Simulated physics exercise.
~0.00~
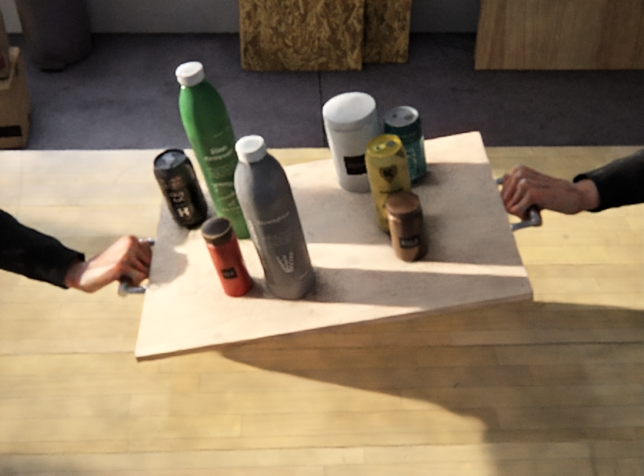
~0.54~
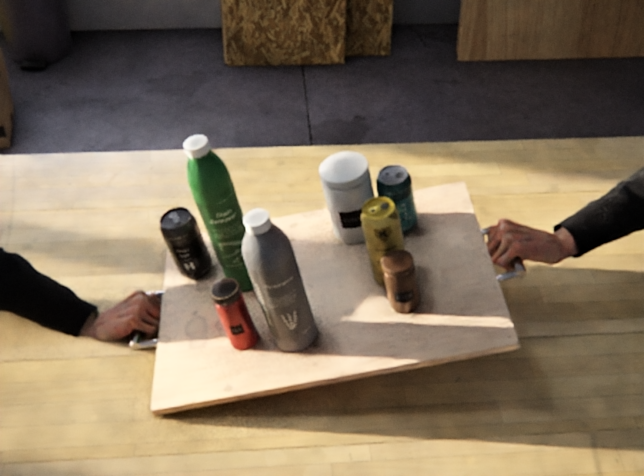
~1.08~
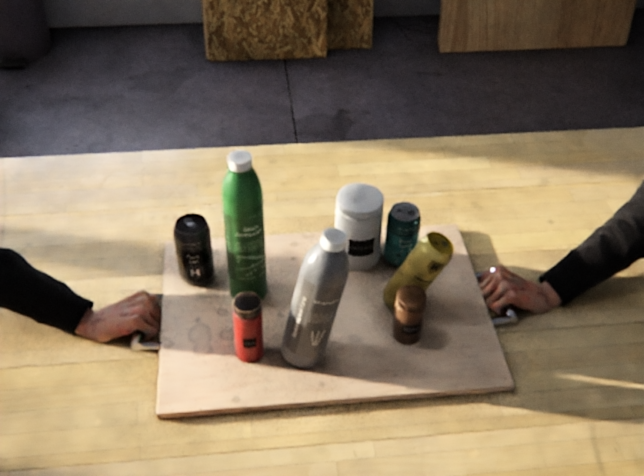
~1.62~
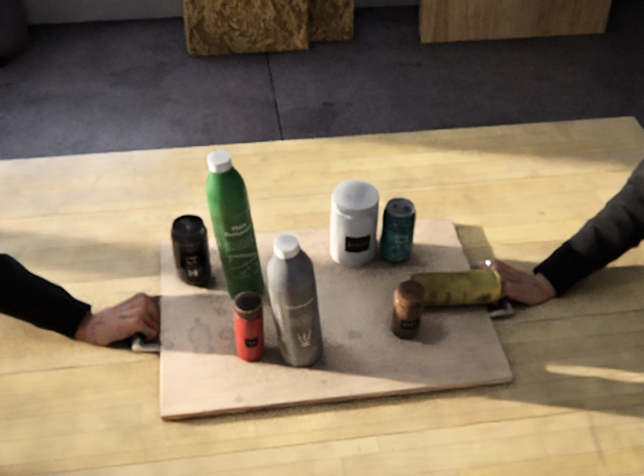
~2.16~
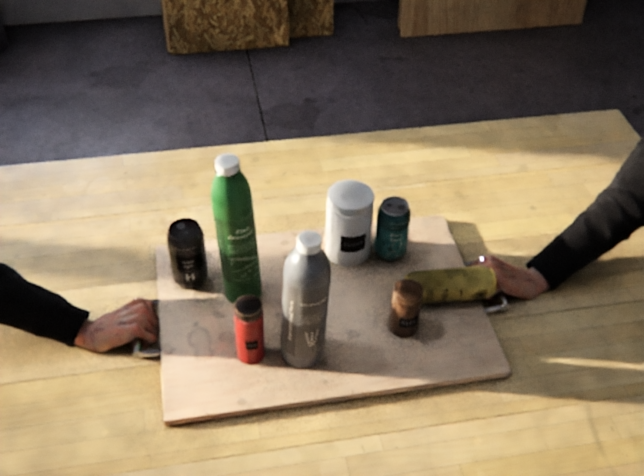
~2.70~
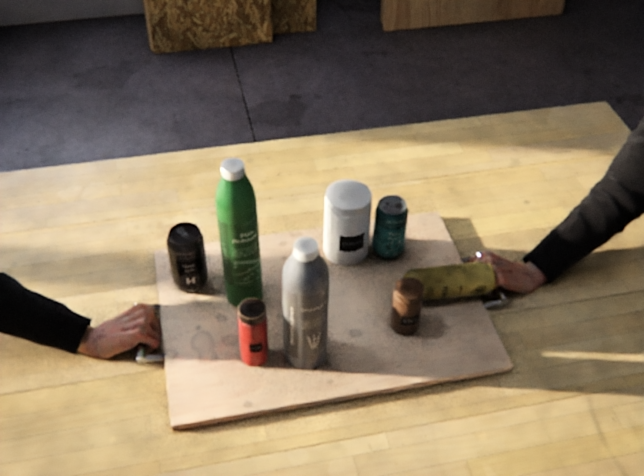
A wooden board carrying eight bottles, cans and jars was lowered at a tilt onto a table by two hands, and as it landed flat the bottles wobbled and the yellow can toppled toward the right hand, while everything else stayed standing.
